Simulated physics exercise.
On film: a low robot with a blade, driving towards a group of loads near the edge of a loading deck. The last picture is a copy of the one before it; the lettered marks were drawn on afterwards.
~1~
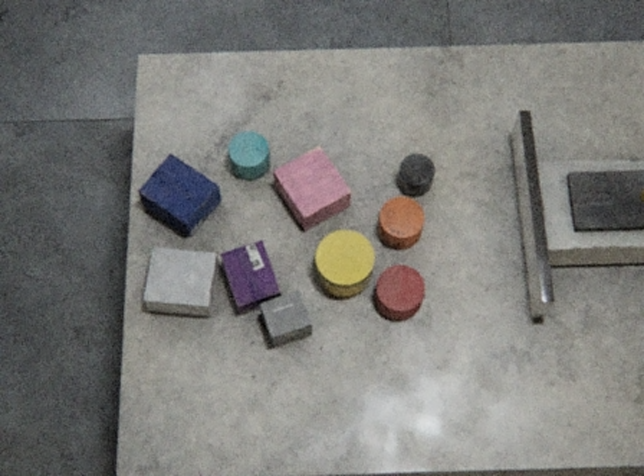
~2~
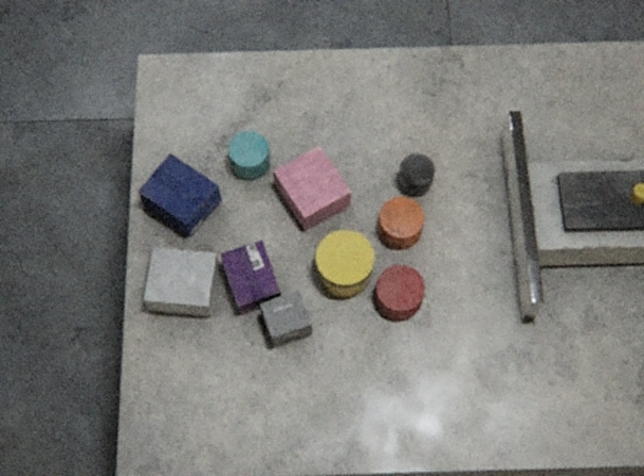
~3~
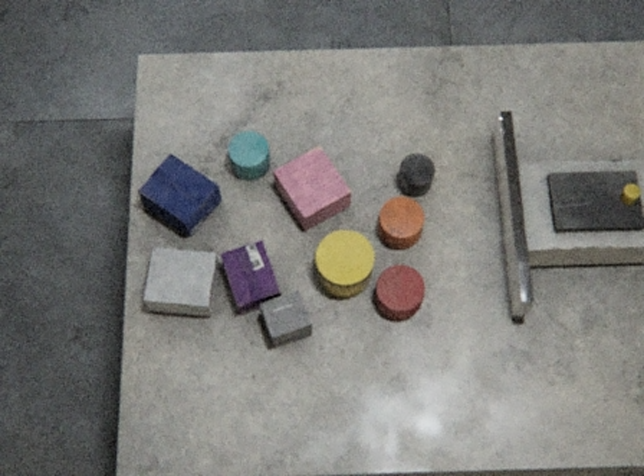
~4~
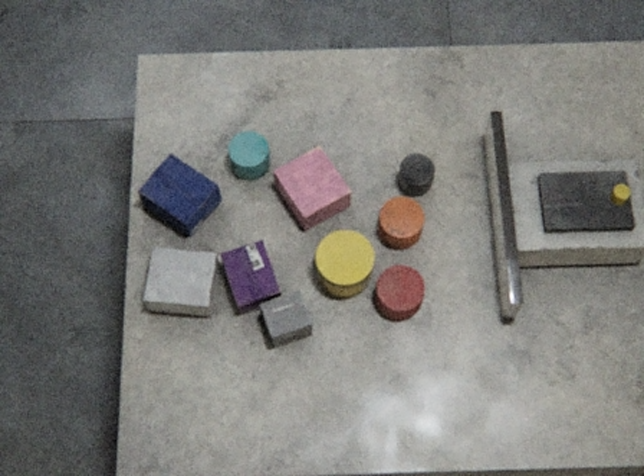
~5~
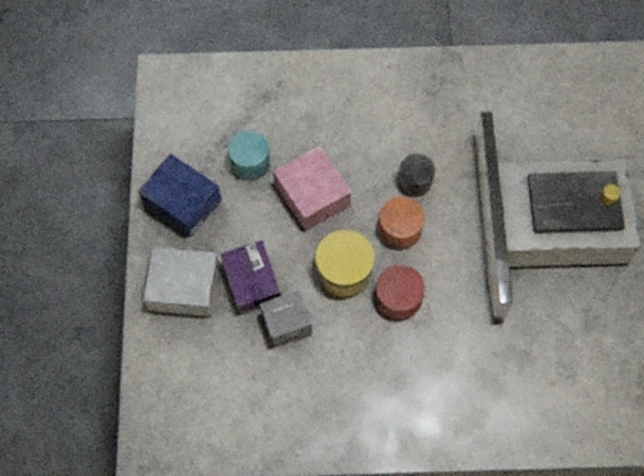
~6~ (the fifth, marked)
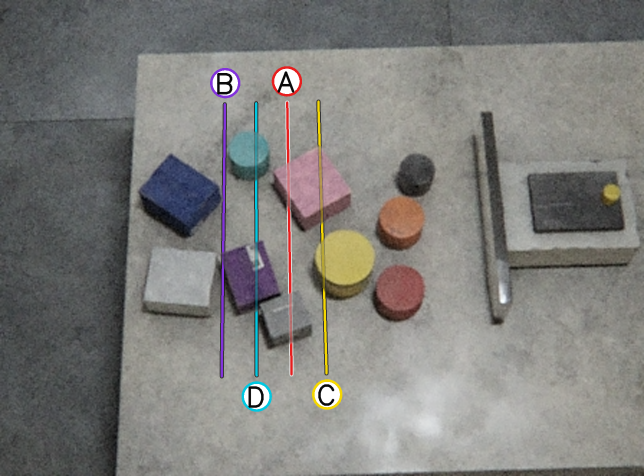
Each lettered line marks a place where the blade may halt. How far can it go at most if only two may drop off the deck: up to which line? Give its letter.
Line B.
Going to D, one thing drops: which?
It is the white crate.
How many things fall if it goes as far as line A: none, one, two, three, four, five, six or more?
By then, none.
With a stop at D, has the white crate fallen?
By then, yes.
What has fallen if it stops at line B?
The white crate.
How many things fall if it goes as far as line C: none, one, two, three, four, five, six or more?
In all, none.
On the marked copy, A at (289, 231); B at (223, 232); C at (322, 230); D at (256, 231).
Following B. Soon after the start, robot (471, 204); black pail (369, 178); red canister (369, 297).
Later, robot (372, 207); white crate (161, 285); purple parcel (215, 283).
In the end, robot (297, 209); white crate over the edge; blue parcel (142, 206); one fallen.
As for the rest, A is within the limit but short; C is within the limit but short; D is within the limit but short.
